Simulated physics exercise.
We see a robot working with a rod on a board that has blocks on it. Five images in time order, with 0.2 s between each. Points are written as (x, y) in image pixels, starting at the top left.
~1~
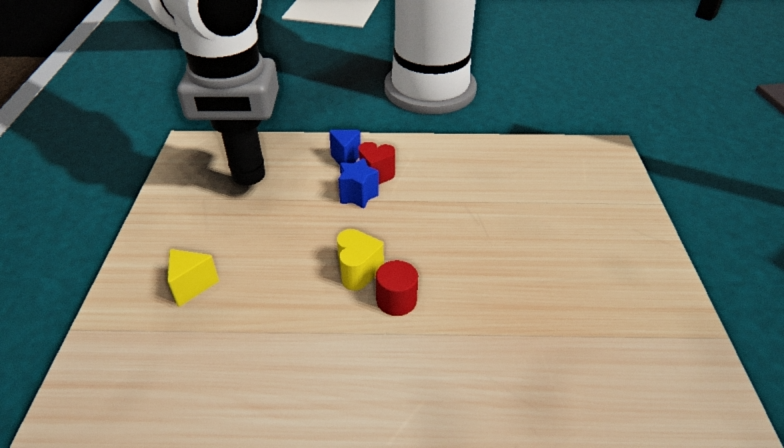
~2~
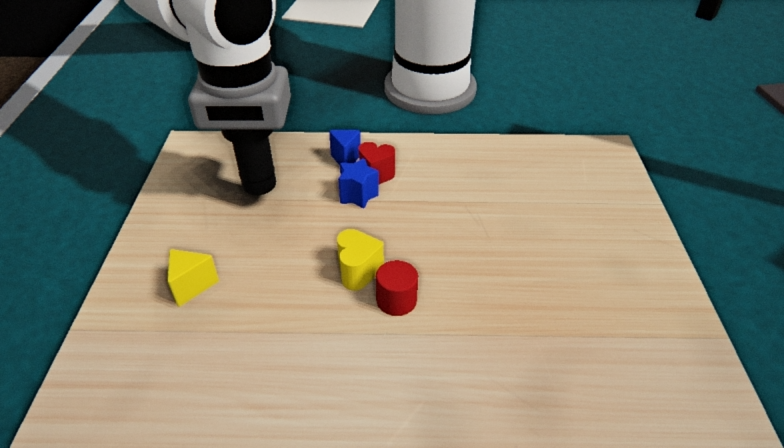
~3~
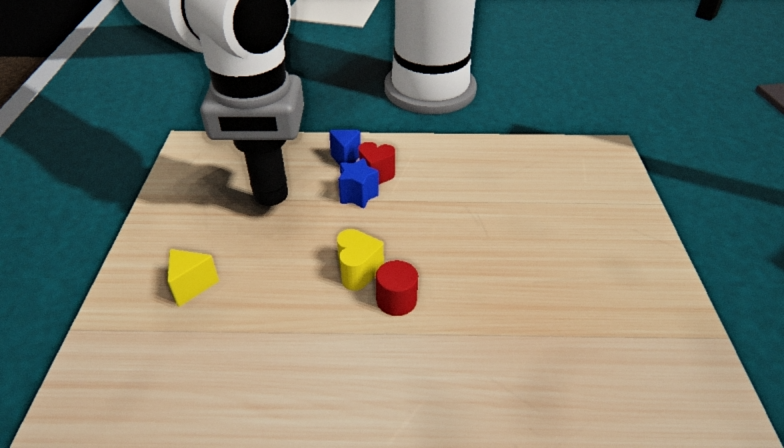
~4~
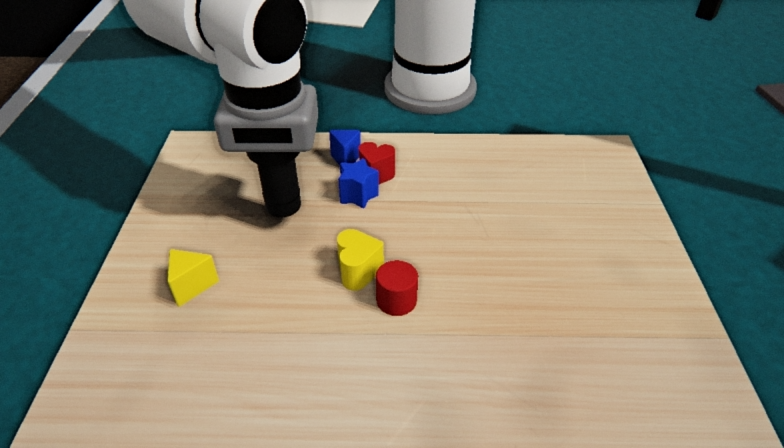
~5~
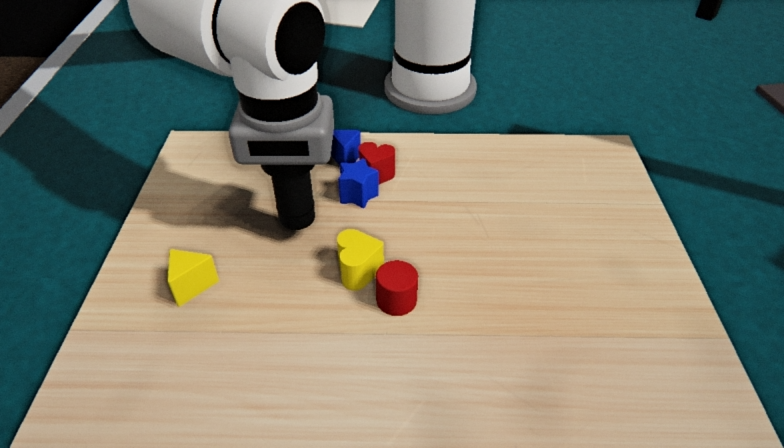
Robot arm moving a black rod diagonally down and right across a wooden board, the coloured blocks around it staying still.
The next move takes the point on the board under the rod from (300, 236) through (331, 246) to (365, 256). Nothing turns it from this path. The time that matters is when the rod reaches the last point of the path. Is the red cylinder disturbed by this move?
The red cylinder will be pushed away from where it stands.
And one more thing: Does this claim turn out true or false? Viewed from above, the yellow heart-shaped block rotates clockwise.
Verdict: True.
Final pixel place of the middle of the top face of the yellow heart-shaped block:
The spot you're after is about (378, 260) in the image.
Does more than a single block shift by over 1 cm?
It seems so.
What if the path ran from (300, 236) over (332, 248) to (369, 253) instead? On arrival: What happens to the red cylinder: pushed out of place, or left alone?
It shifts position.
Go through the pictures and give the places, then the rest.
The first picture shows tip of the rod at (249, 176), middles of tops, blue star at (357, 170), yellow heart-shaped block at (357, 246), red cylinder at (397, 274).
The second picture shows rod at (260, 186), nothing pushed.
The third picture shows rod at (271, 196), nothing pushed.
The fourth picture shows rod at (284, 207), nothing pushed.
The fifth picture shows rod at (297, 219), blue star at (357, 170), yellow heart-shaped block at (357, 246), red cylinder at (397, 274).
What follows on the original path. Halfway along, rod at (330, 229); nothing pushed yet.
At the end, rod at (364, 238); blue star unmoved; yellow heart-shaped block at (378, 260), turned 35° clockwise; red cylinder at (405, 286).
